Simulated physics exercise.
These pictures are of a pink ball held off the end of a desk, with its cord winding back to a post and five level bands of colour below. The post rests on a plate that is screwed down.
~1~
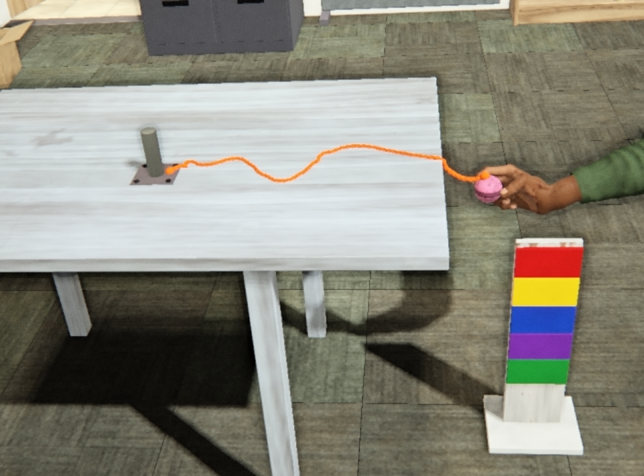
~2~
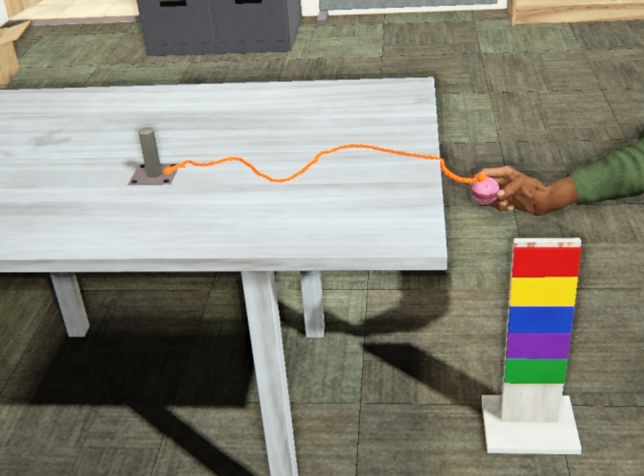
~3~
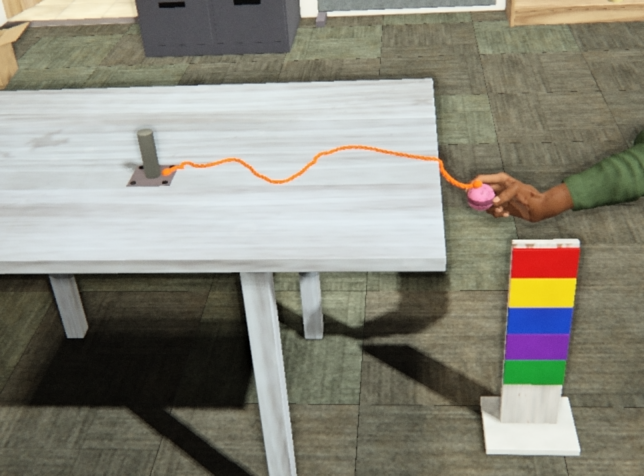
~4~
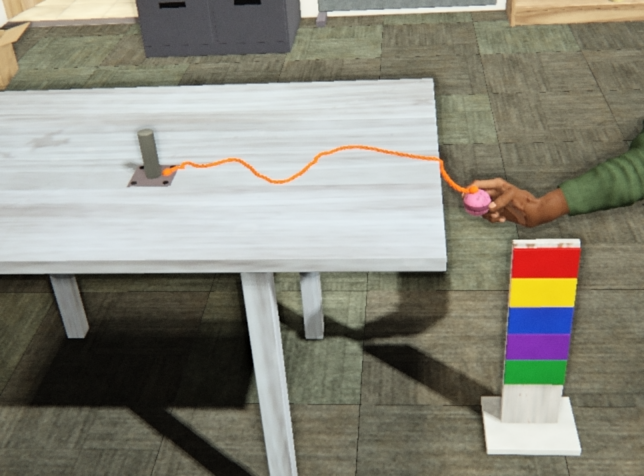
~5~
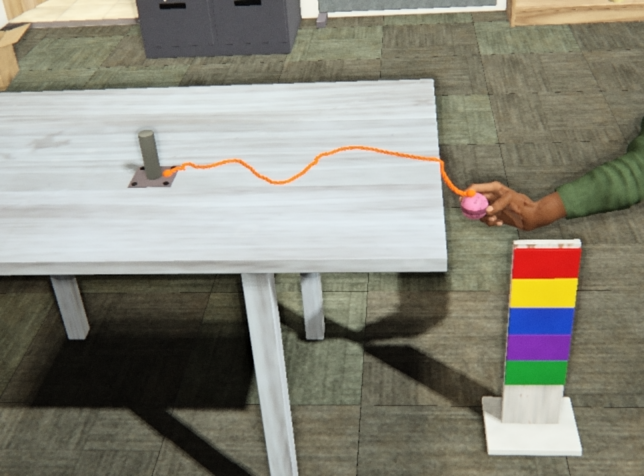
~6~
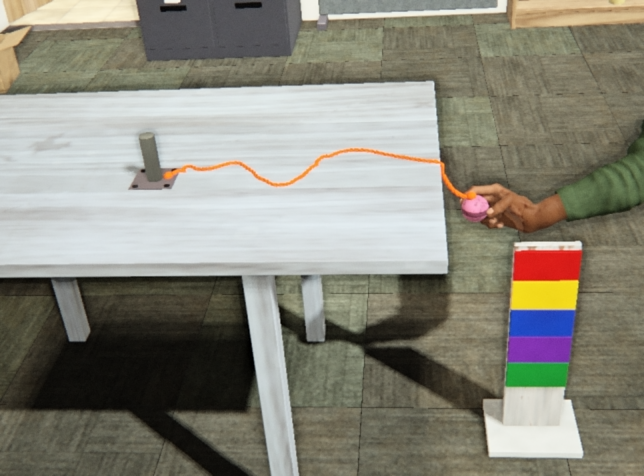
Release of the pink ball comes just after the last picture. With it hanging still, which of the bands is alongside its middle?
The band alongside its middle is yellow.
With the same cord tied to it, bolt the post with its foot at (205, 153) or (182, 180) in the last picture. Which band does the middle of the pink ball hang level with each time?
Try one - blue; try two - blue.
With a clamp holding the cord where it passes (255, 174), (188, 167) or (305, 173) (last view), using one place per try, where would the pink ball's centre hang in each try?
Taking the tries in turn: (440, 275), (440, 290) and (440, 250).
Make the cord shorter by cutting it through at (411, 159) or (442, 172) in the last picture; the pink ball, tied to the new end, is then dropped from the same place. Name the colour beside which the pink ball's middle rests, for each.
No band; red.
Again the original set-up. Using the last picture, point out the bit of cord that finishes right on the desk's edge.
Approximately at (356, 150) in the final frame.
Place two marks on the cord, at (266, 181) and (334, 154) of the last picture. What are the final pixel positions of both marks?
One ends up around (310, 171), the other around (415, 166).
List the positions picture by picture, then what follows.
Pink ball (488, 189); red (548, 264); yellow (545, 293); blue (543, 321); purple (540, 347); green (538, 373), in the first picture.
Pink ball (486, 191); cord through (193, 163) (250, 166) (300, 173) (344, 147) (417, 156), in the second picture.
Pink ball (481, 197), in the third picture.
Pink ball (477, 203); cord through (192, 164) (249, 167) (299, 175) (344, 148) (416, 157), in the fourth picture.
Pink ball (474, 206), in the fifth picture.
Pink ball (475, 209); cord through (193, 167) (251, 170) (300, 178) (345, 151) (417, 160), in the sixth picture.
A little later, ball near (469, 292); level with yellow.
Next, ball near (417, 293); level with yellow.
Later still, ball near (449, 298); level with yellow.
When it is over, ball near (442, 299); level with yellow. Its centre hangs level with the yellow band.
